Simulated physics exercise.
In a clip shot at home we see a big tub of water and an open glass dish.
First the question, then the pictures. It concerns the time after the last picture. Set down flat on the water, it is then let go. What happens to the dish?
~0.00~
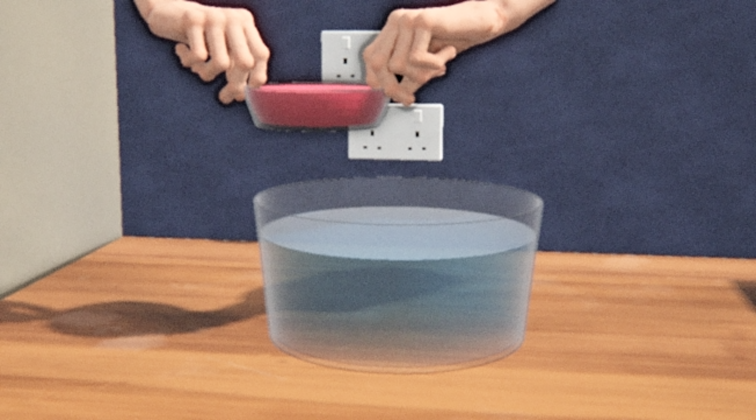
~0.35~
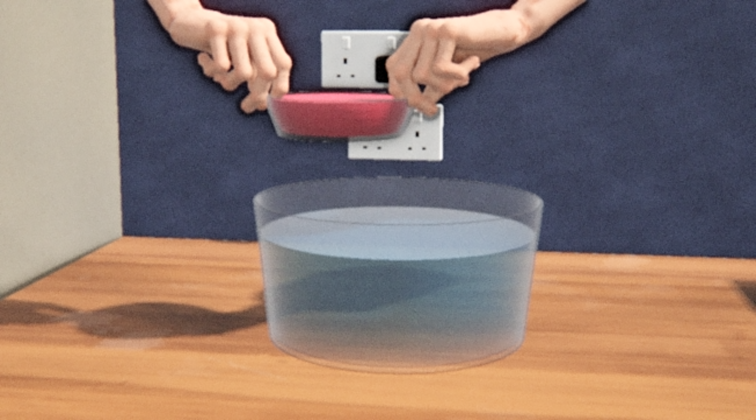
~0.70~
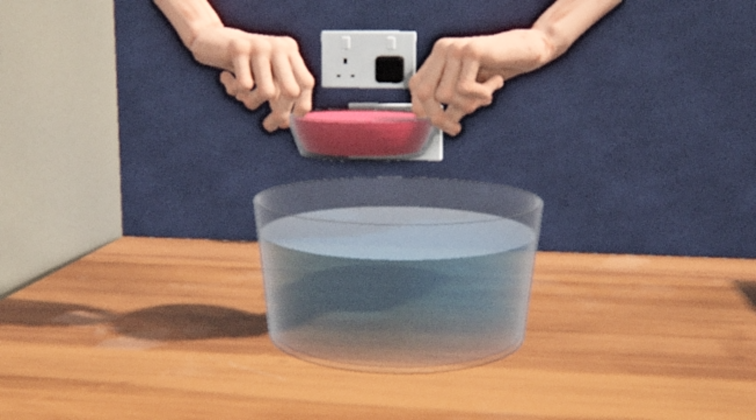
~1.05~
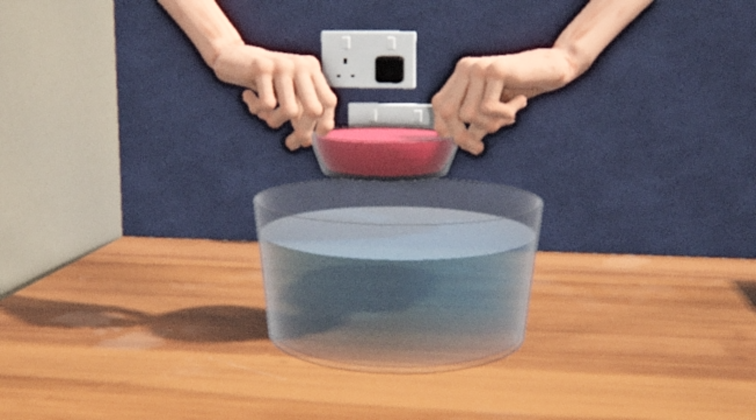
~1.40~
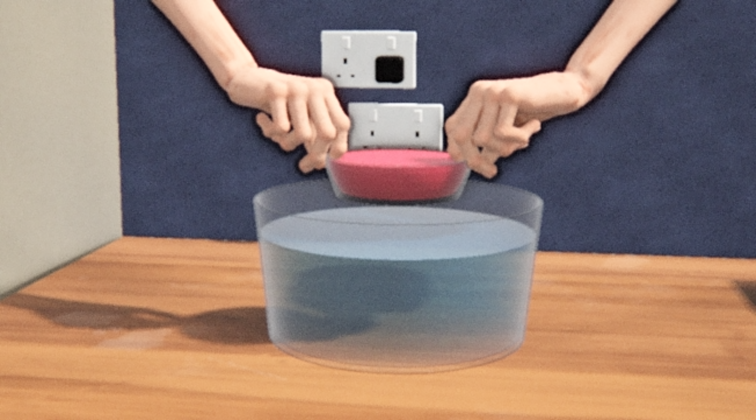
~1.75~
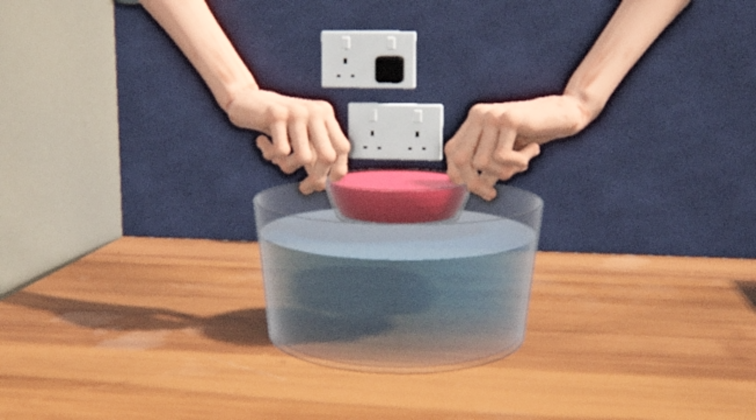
Once they let go, it's going to go down.
Around 2.2 s, the dish dips into the water.
Around 2.8 s, water pours in over its rim.
Around 5.0 s, the dish lies on the bottom.
